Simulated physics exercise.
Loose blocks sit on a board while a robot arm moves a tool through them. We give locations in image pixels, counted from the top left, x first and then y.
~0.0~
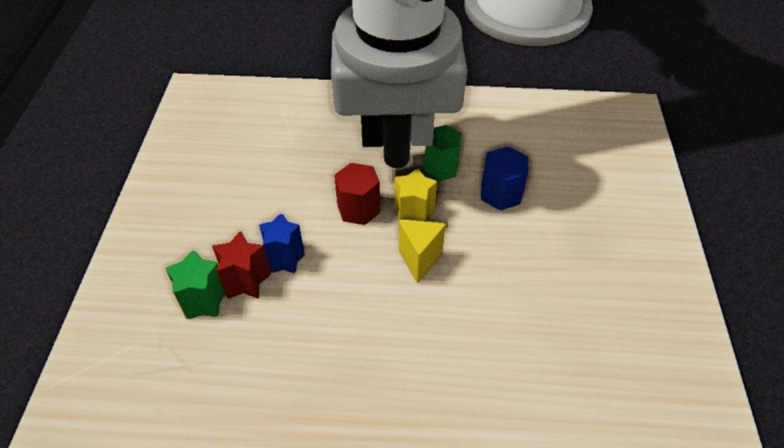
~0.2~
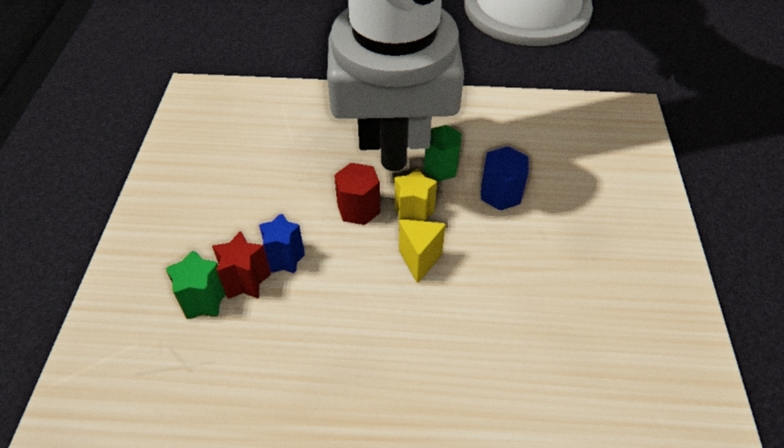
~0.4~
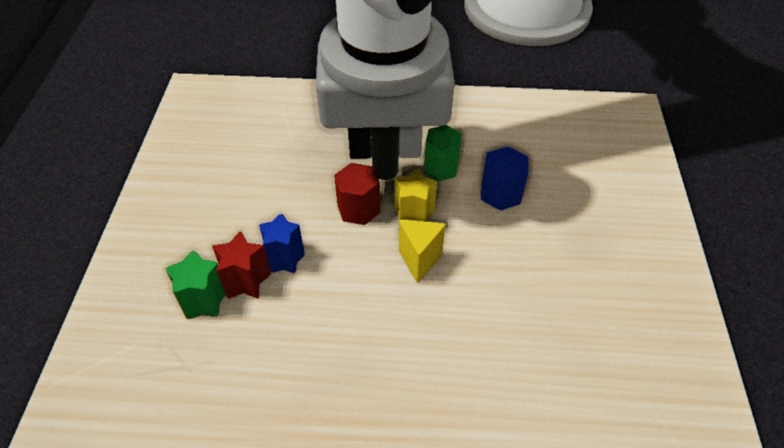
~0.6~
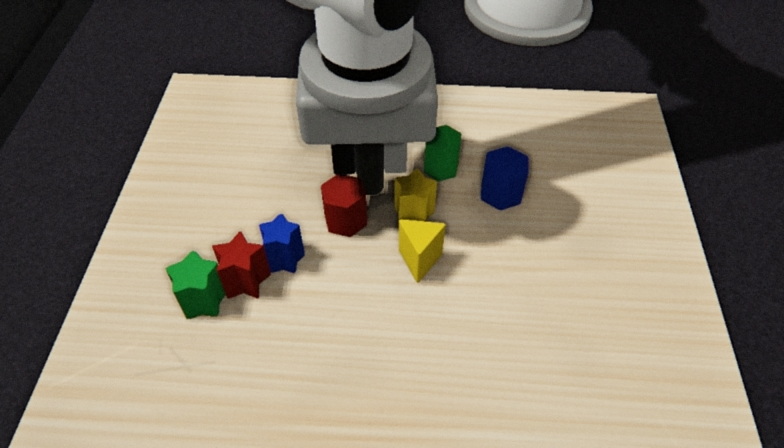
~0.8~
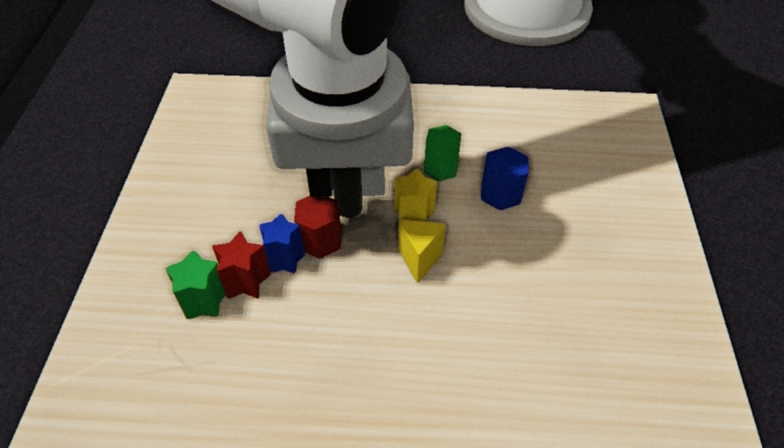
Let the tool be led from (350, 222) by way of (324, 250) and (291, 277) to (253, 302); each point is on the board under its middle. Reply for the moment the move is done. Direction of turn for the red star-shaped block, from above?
Viewed from above, counterclockwise.
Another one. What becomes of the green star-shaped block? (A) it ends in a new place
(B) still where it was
I'll go with A - it ends in a new place.
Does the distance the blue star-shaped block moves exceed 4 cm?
Yes - that is the case.
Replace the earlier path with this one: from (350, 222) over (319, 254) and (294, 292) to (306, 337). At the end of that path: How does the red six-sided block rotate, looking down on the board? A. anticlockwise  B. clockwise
B
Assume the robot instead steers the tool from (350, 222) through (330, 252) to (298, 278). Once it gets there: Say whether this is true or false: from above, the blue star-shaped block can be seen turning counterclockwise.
My answer: True.
On the path given first. One third of the way, tool at (321, 237); green star-shaped block at (169, 279); red star-shaped block at (213, 267); blue star-shaped block at (240, 242); red six-sided block at (283, 231), turned 35° clockwise.
Two thirds of the way, tool at (288, 264); green star-shaped block at (151, 289), turned 25° clockwise; red star-shaped block at (198, 273), turned 25° anticlockwise; blue star-shaped block at (208, 241), turned 30° anticlockwise; red six-sided block at (248, 239), turned 90° clockwise.
At the end, tool at (249, 289); green star-shaped block at (151, 289), turned 25° clockwise; red star-shaped block at (197, 273), turned 30° anticlockwise; blue star-shaped block at (199, 239), turned 45° anticlockwise; red six-sided block at (242, 238), turned 110° clockwise.
